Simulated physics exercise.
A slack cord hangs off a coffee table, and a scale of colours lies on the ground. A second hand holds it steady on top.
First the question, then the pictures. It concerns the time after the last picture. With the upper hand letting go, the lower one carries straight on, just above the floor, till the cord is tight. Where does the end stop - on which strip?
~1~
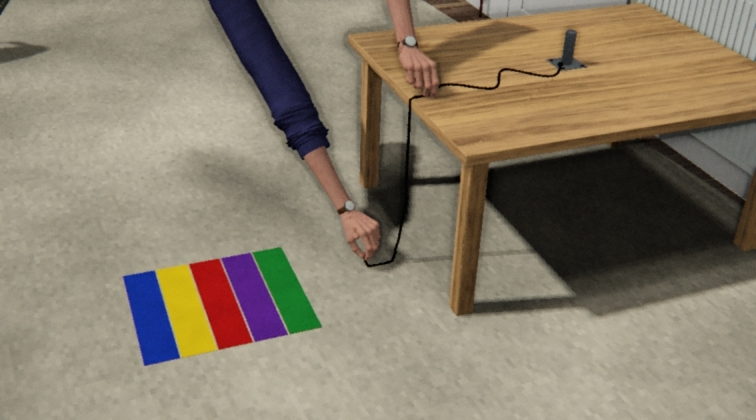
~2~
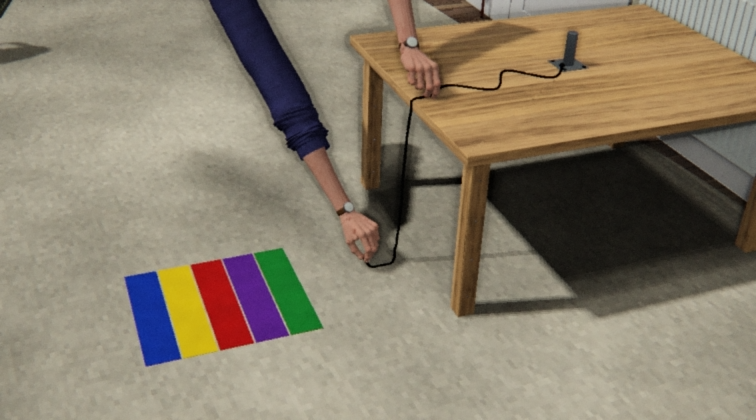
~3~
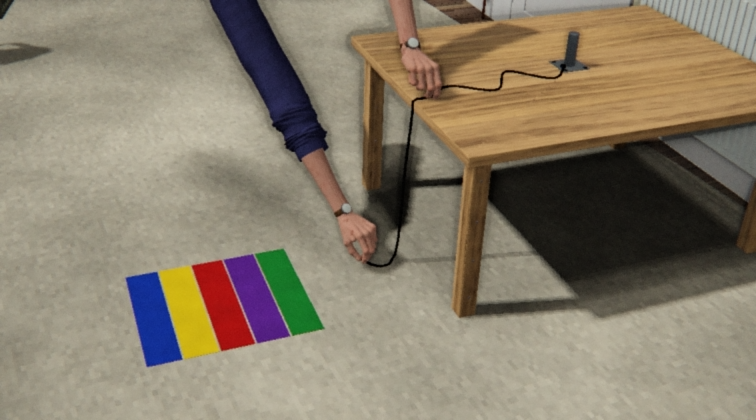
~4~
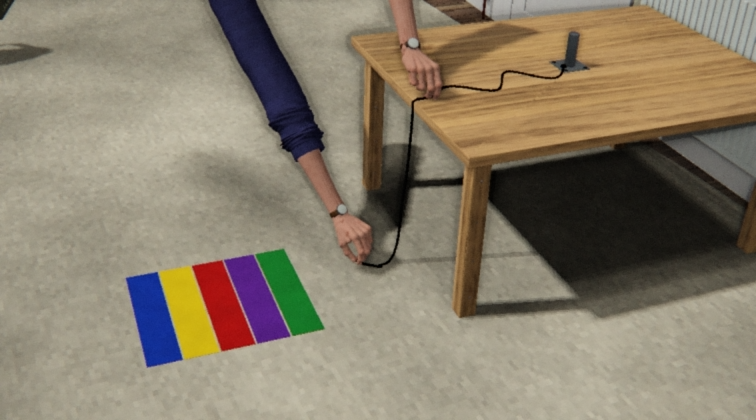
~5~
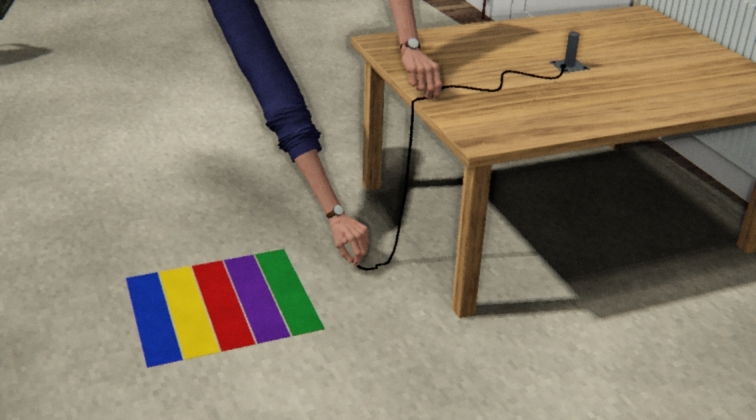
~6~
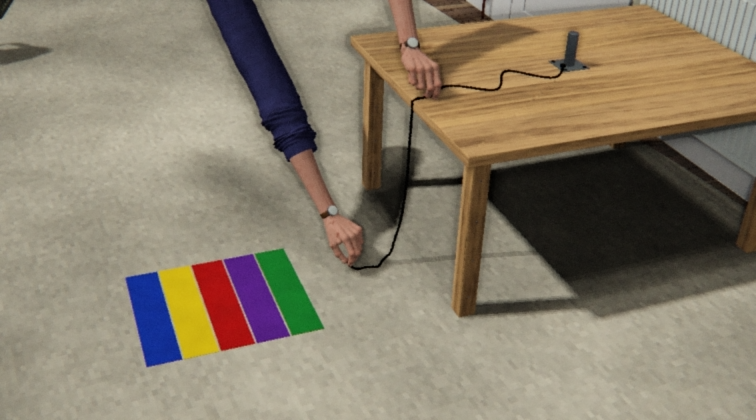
On the yellow strip.
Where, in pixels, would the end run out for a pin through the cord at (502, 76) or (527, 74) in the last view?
Roughly (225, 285) and (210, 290).
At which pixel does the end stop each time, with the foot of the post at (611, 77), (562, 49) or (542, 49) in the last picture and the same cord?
The places come out near (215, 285), (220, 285) and (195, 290).
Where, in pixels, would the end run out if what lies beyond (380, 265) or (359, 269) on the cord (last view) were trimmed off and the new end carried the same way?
First (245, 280), then (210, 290).
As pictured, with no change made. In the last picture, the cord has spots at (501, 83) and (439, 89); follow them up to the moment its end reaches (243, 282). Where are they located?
(468, 85) for the first, (407, 113) for the second.
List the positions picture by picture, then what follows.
The first frame shows end (365, 257); green (299, 315); purple (265, 322); red (230, 329); yellow (194, 337); blue (158, 345).
The second frame shows end (364, 258); cord through (555, 77) (501, 79) (453, 86) (410, 115) (402, 184) (396, 243).
The third frame shows end (362, 260).
The fourth frame shows end (357, 261); cord through (557, 78) (502, 80) (454, 86) (413, 116) (405, 184) (397, 244).
The fifth frame shows end (354, 262).
The sixth frame shows end (348, 262); cord through (556, 77) (501, 79) (453, 86) (412, 115) (406, 184) (393, 244).
A little later, end near (243, 282); over purple.
Next, end near (208, 289); over red.
When it is tight, end near (187, 293); over yellow. Over yellow.
